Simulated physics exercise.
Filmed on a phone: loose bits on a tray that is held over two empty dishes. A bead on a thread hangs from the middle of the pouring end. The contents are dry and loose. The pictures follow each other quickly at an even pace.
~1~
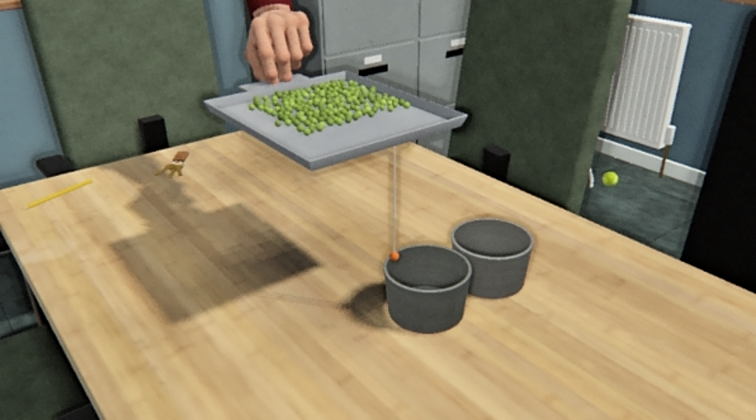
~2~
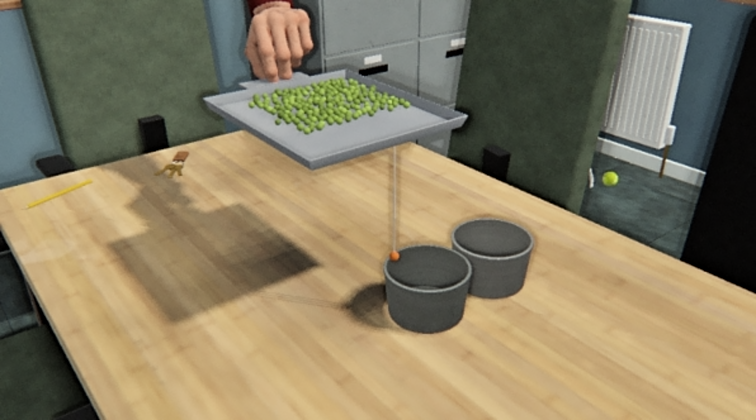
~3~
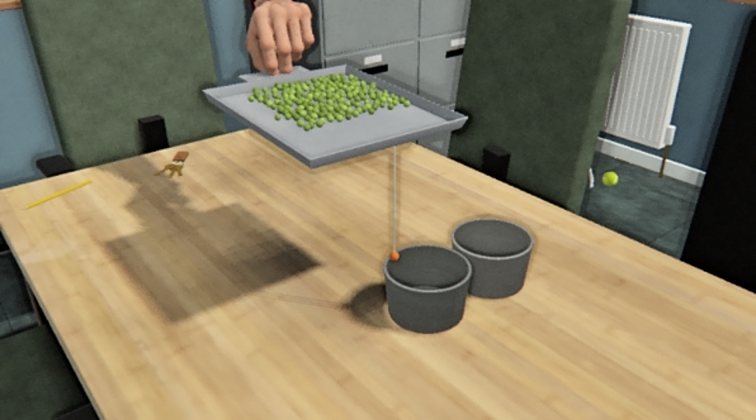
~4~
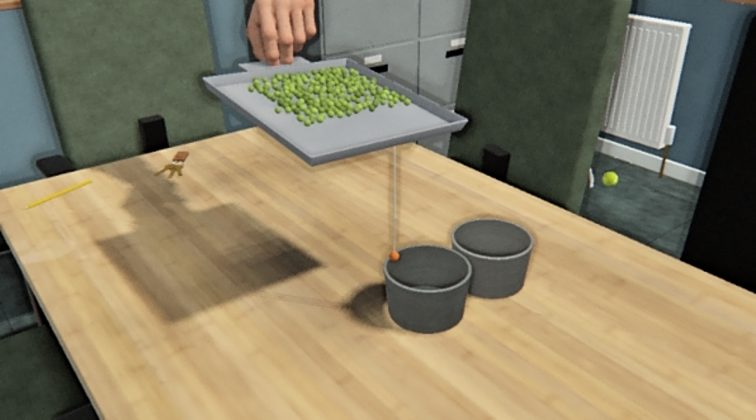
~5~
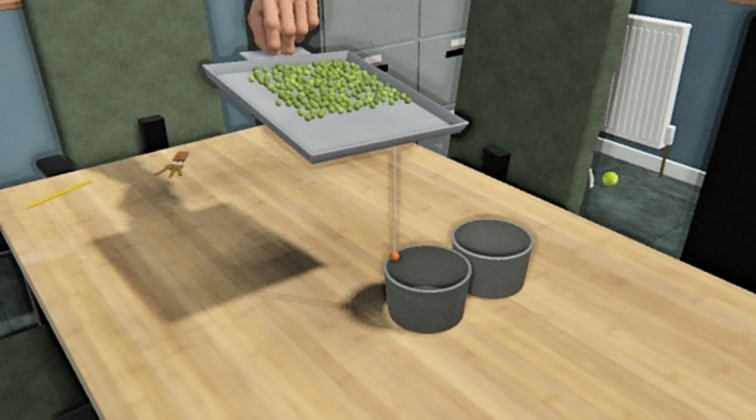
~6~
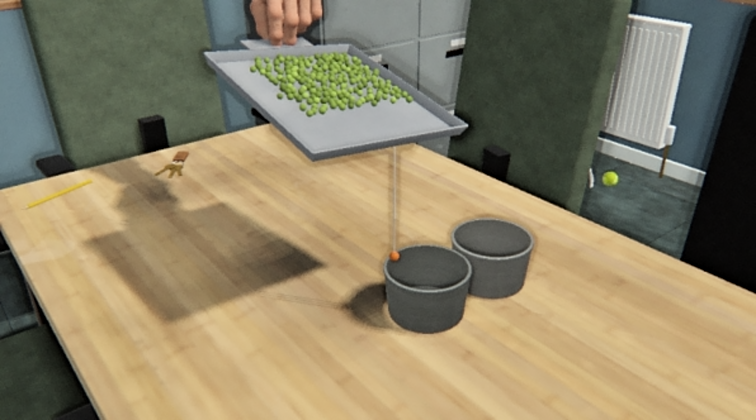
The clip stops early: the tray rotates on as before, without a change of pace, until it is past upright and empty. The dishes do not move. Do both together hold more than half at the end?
The two hold more than half of the load.
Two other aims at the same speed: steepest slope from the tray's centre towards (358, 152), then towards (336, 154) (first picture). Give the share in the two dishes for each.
About 10 and 0 per cent.
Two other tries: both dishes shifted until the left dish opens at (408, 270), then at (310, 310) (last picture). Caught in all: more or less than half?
One: Above a half. Two: Not half.
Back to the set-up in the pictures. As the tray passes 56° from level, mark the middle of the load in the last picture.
Close to (435, 129).
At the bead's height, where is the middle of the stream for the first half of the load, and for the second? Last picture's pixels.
The first part at (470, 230); the rest at (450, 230).
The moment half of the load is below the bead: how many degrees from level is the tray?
Roughly 80°.
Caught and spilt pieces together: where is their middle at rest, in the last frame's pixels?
Near (470, 283).
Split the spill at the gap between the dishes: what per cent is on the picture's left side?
It comes to 70 per cent or so.
Shortly afterwards, tray tipped steeply; the bulk on the tray; a little in the left dish; a little in the right dish; only a few outside both; a little in the air.
Next, tray tipped right over; a little on the tray; near a third in the left dish; near half in the right dish; a little outside both; a little in the air.
Some moments later, tray tipped past a quarter turn; near a third in the left dish; near half in the right dish; near a quarter outside both.
In the end, tray tipped past a quarter turn; near a third in the left dish; near half in the right dish; near a quarter outside both.
